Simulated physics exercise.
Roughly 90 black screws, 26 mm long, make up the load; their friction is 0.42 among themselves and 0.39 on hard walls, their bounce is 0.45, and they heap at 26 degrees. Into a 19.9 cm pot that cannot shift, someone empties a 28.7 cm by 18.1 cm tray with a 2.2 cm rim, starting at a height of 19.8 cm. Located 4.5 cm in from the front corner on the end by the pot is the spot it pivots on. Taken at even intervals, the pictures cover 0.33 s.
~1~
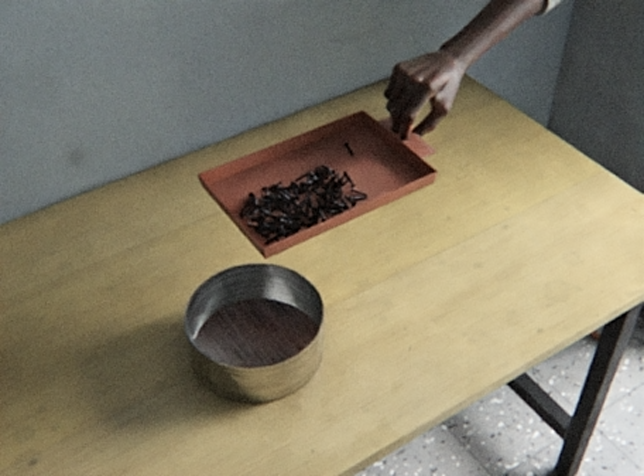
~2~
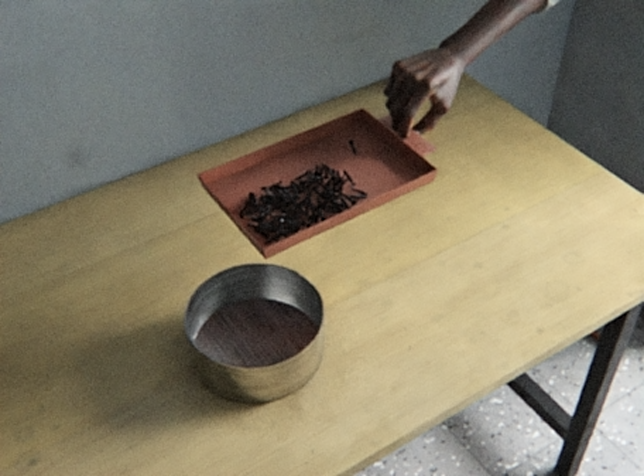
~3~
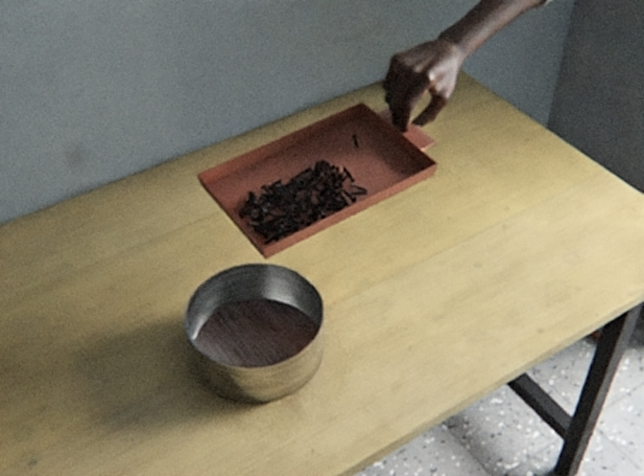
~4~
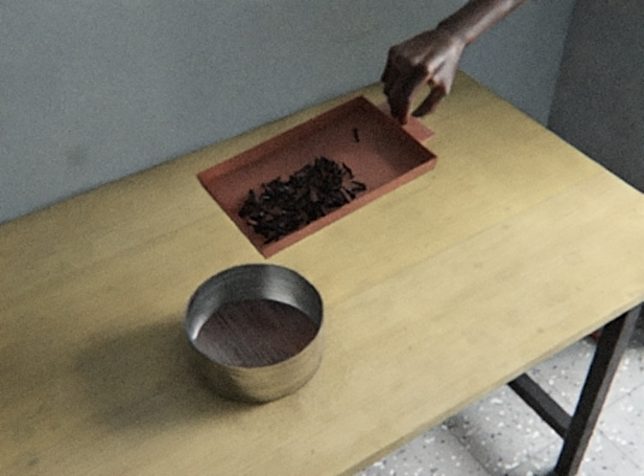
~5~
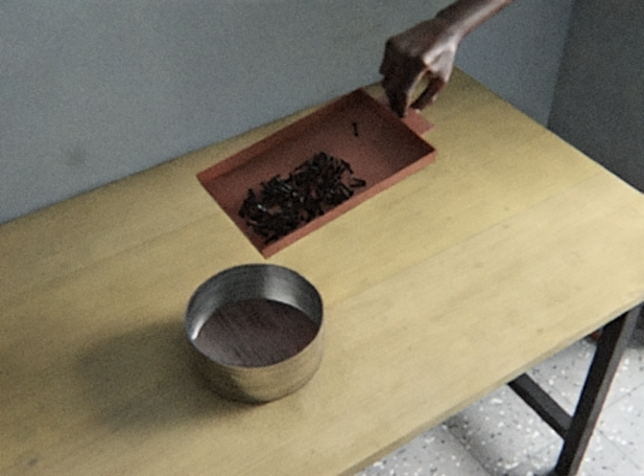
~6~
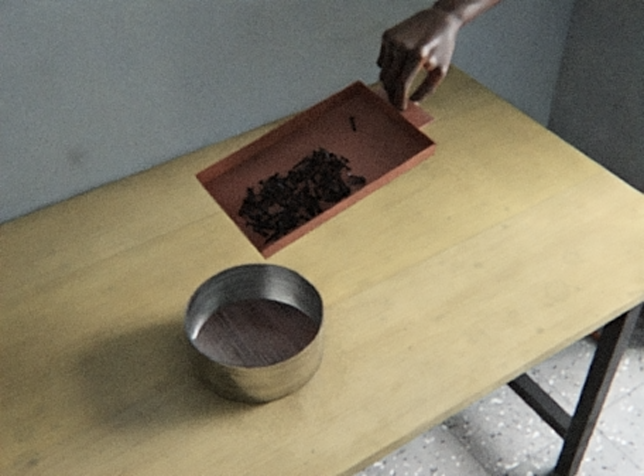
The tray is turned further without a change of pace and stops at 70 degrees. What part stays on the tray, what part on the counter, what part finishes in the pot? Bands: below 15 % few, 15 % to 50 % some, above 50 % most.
Result: Tray: Most, counter: Few, pot: Some.
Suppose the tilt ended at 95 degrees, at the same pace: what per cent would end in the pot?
You'd end up with some 85 % in the pot.
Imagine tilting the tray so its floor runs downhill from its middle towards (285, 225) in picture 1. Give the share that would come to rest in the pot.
Roughly 35 % of the pieces.
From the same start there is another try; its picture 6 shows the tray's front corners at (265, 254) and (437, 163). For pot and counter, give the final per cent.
Pot 30 % / counter 0 %.
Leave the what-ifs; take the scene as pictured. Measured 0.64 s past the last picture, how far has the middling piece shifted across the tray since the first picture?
It has moved some 5 cm from its start.
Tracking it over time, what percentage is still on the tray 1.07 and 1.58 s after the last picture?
Sequence: 100; 95.
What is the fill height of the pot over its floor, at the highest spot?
Some 1.0 cm.
Then, 0.64 s after the last picture, tilt 39 degrees; the tray holds 100 %, the pot 0 %.
Then, 1.07 s after the last picture, tilt 57 degrees; the tray holds 100 %, the pot 0 %.
Then, 1.58 s after the last picture, tilt 70 degrees; the tray holds 95 %, the pot 5 %.
In the end, tray 80 %, counter 0 %, pot 20 %.
